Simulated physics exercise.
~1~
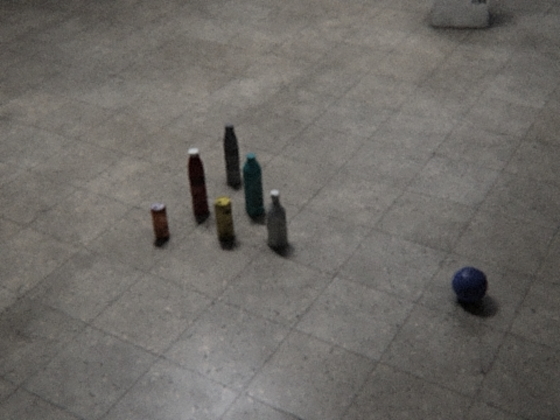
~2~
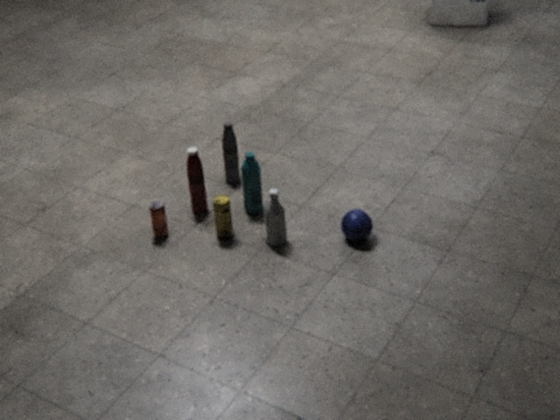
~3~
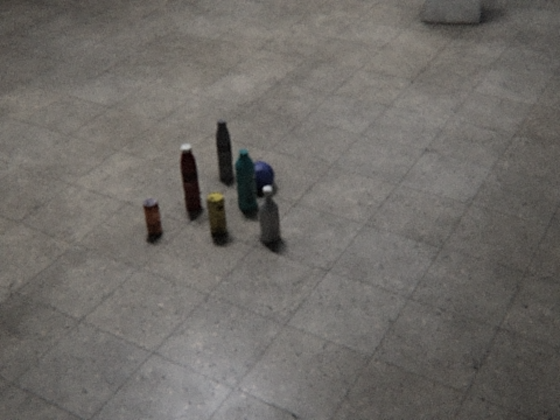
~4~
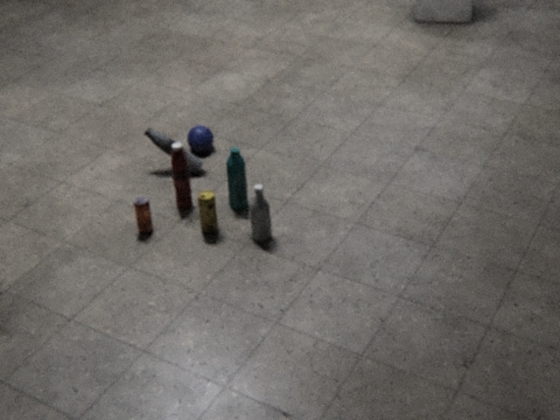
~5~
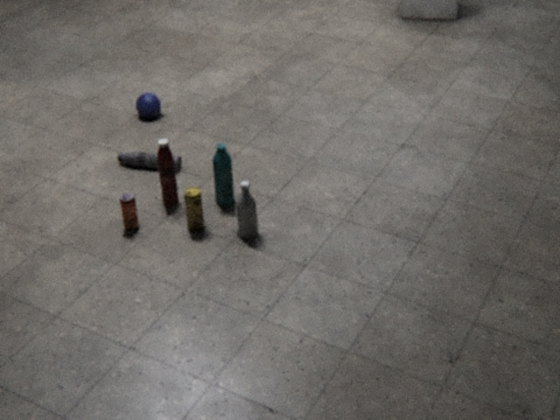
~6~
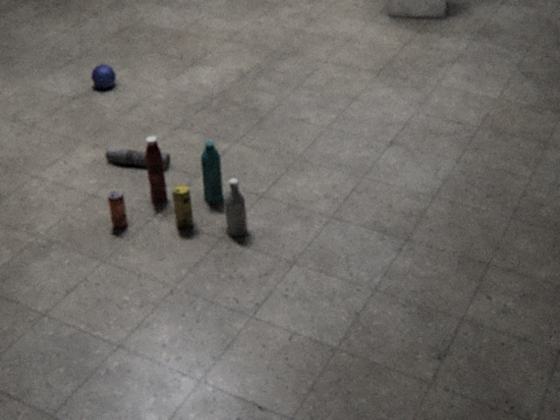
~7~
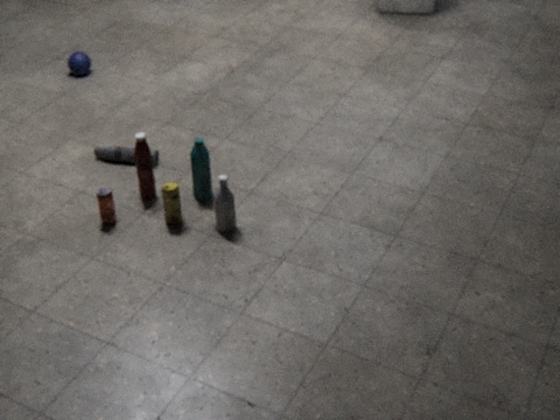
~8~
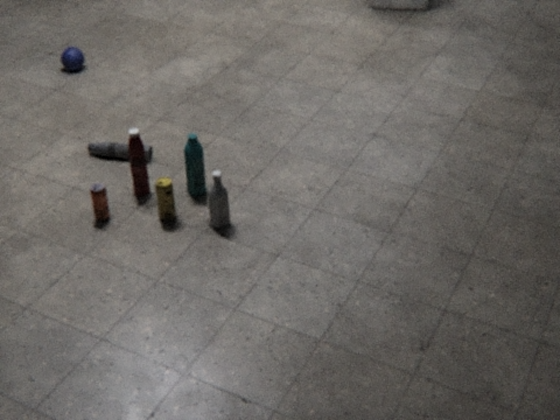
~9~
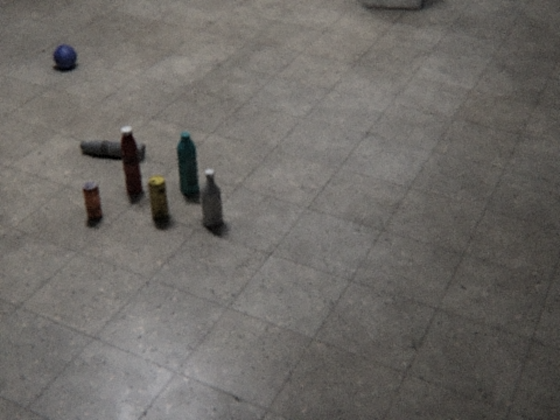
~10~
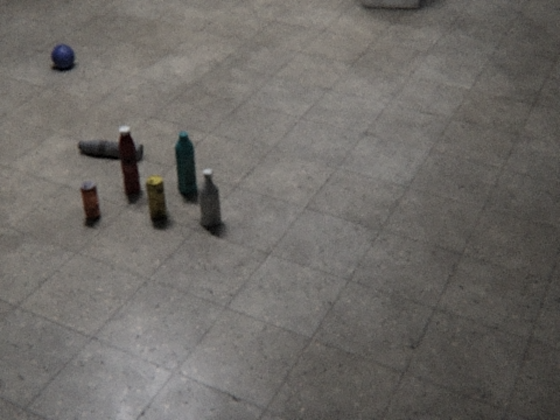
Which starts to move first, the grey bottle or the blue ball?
The blue ball moves first, rolling in from the right while the grey bottle is still standing. The grey bottle only starts to tip later, once the ball has reached the back of the group.
